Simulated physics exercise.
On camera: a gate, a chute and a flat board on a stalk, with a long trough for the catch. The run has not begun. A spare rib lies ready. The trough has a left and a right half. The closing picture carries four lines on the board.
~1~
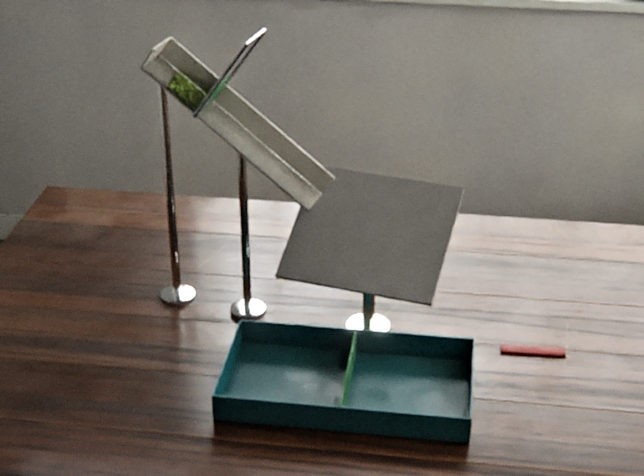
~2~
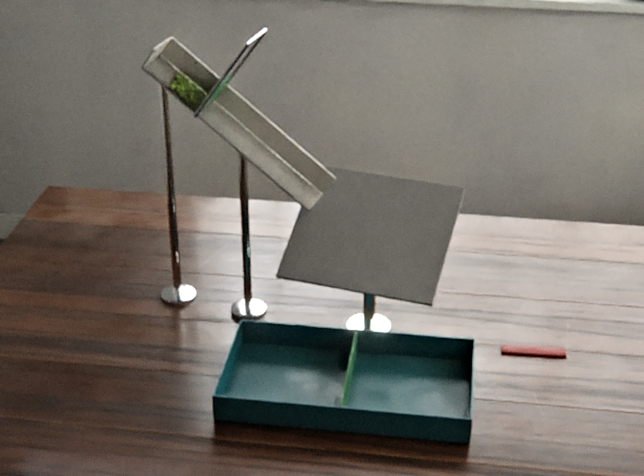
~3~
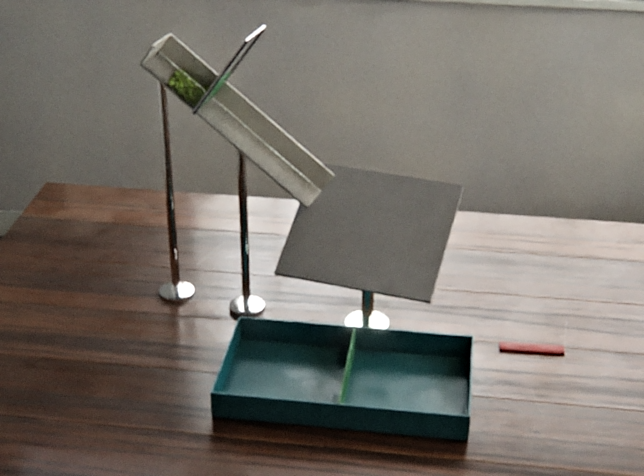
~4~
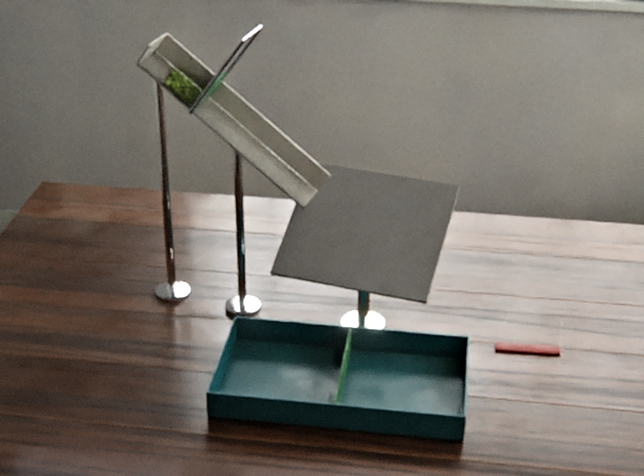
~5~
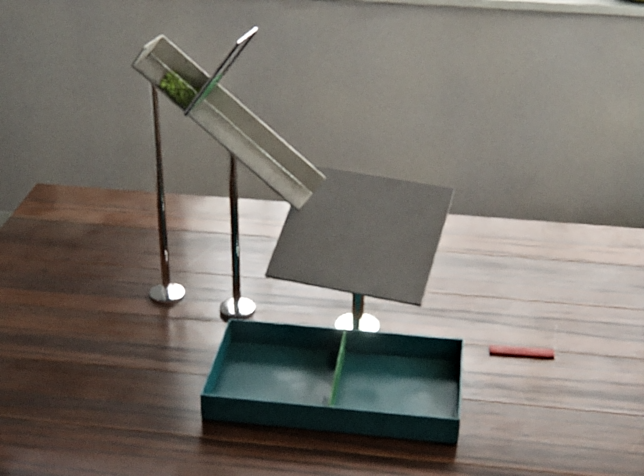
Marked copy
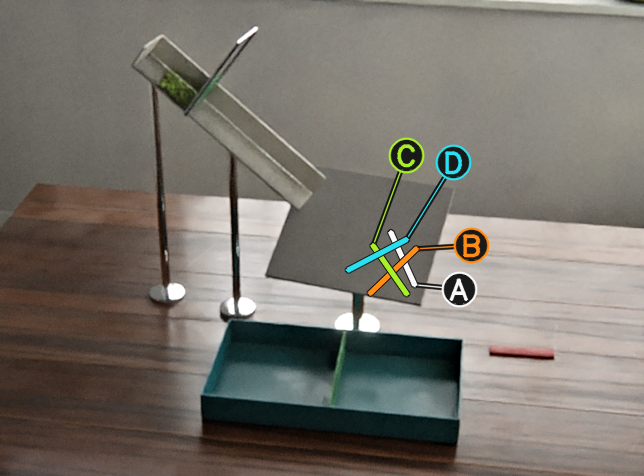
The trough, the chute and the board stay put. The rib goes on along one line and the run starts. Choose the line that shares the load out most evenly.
Go for B.
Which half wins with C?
More lands on the right.
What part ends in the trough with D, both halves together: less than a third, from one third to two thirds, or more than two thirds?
It is more than two thirds.
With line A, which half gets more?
The right half.
On the marked copy, line A from (390, 232) to (414, 284); line B from (416, 248) to (370, 293); line C from (373, 245) to (406, 293); line D from (406, 239) to (348, 269).
If A is chosen, of what is caught, a stray few in the left half, nearly all in the right.
If B is chosen, of what is caught, about half in the left half, about half in the right.
If C is chosen, of what is caught, a small part in the left half, nearly all in the right.
If D is chosen, of what is caught, most in the left half, a small part in the right.
